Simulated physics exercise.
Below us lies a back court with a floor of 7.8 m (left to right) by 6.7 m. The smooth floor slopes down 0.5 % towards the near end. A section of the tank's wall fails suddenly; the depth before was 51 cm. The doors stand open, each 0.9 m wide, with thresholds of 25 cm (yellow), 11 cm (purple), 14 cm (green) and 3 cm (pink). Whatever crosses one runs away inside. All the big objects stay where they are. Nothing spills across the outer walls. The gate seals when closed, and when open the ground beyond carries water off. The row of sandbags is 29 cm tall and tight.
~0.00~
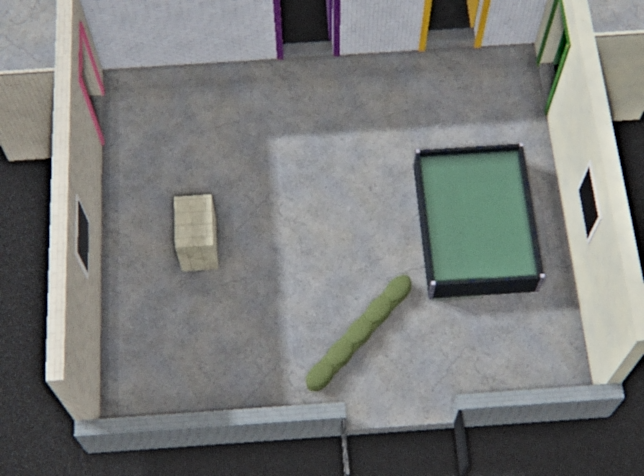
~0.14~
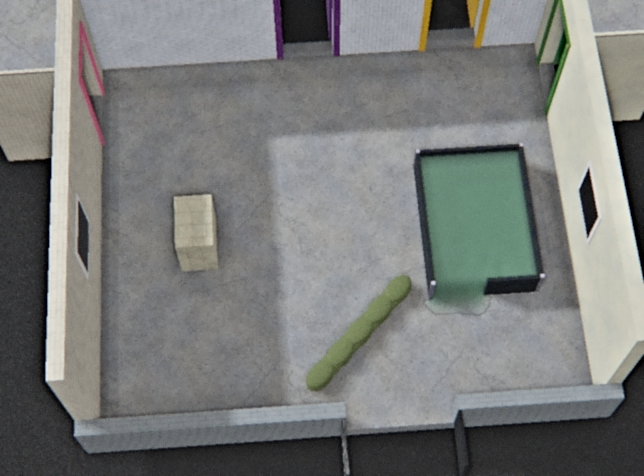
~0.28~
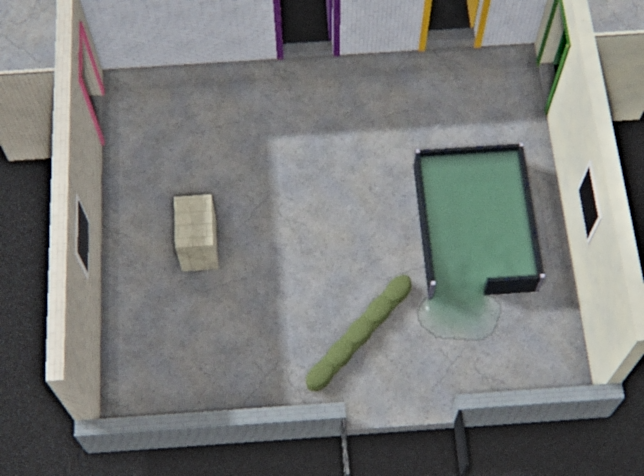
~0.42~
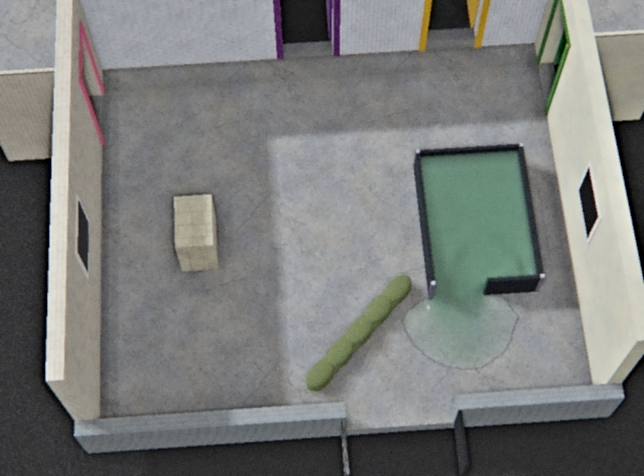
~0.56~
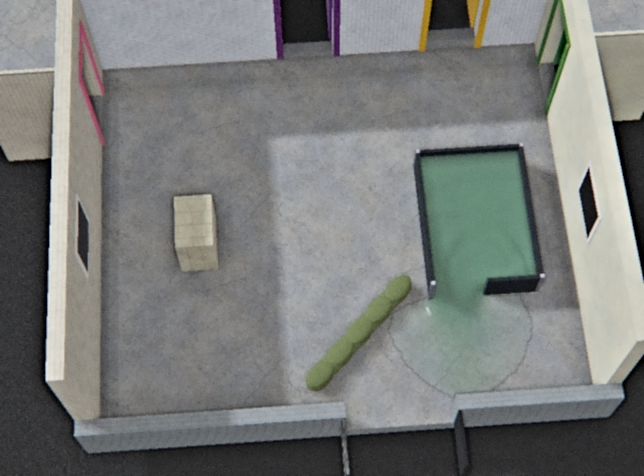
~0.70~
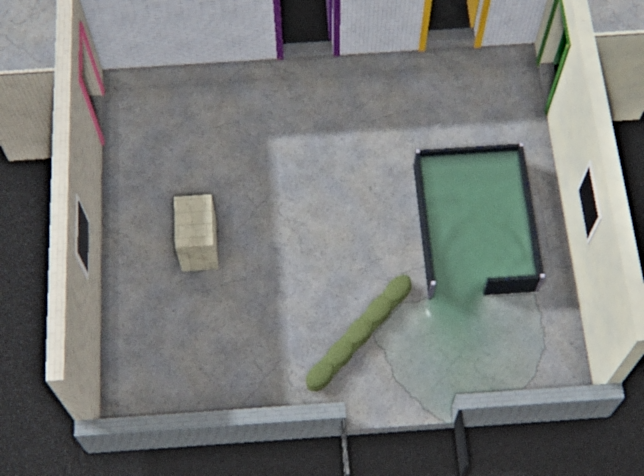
Greenish water burst through a gap that opened in the near wall of the dark-framed tank on the right, then fanned out across the grey floor, reaching the long green hedge and the low front wall.
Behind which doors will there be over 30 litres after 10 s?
Door by door: At the yellow door it keeps below the limit; at the purple door it keeps below the limit; at the green door it stays under the limit; at the pink door it does not reach the limit.
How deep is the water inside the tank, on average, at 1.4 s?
Some 40 cm.
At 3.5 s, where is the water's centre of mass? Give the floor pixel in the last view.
At about (476, 277).
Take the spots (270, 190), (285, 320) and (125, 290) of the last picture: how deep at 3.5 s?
Roughly 0, 0 and 0 cm, in turn.
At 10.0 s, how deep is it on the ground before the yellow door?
Roughly 4.0 cm deep.
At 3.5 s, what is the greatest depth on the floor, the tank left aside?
About 22 cm.
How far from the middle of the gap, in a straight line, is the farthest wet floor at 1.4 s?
Some 2.6 m out.
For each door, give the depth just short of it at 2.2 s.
In cm: Yellow 0, purple 0, green 0, pink 0.
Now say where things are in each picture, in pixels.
Still water, 51 cm deep, in the tank at (478, 215), in the first picture.
The front is at (431, 305), 0.5 m from the gap at (459, 289); 0.2 m2 of floor is under water; 51 cm left at the back of the tank, in the second picture.
The front is at (482, 333), 0.8 m from the gap at (459, 290); 0.7 m2 of floor is under water; 51 cm left at the back of the tank, in the third picture.
Water pours out at (458, 290) and has run 1.2 m, to (479, 362); typically 6 cm deep outside, 51 cm at the tank's back, in the fourth picture.
Water pours out at (458, 290) and has run 1.7 m, to (475, 395); typically 4 cm deep outside, 51 cm at the tank's back, in the fifth picture.
The front is at a hidden place, 2.1 m from the gap at (459, 290); 3.1 m2 of floor is under water; 51 cm left at the back of the tank, in the sixth picture.
After 1.4 s water covers 10 % of the floor and is deepest (31 cm) near (452, 300); yellow door not reached, purple door not reached, green door not reached, pink door not reached.
After 2.2 s water covers 15 % of the floor and is deepest (28 cm) near (590, 398); yellow door not reached, purple door not reached, green door not reached, pink door not reached.
After 3.5 s water covers 20 % of the floor and is deepest (22 cm) near (590, 398); yellow door not reached, purple door not reached, green door not reached, pink door not reached.
After 6.0 s water covers 25 % of the floor and is deepest (15 cm) near (477, 406); yellow door not reached, purple door not reached, green door 4 cm at the sill, 0 L in, pink door not reached.
After 10.0 s water covers 40 % of the floor and is deepest (10 cm) near (465, 406); yellow door 4 cm at the sill, 0 L in, purple door 1 cm at the sill, 0 L in, green door 4 cm at the sill, 0 L in, pink door not reached.
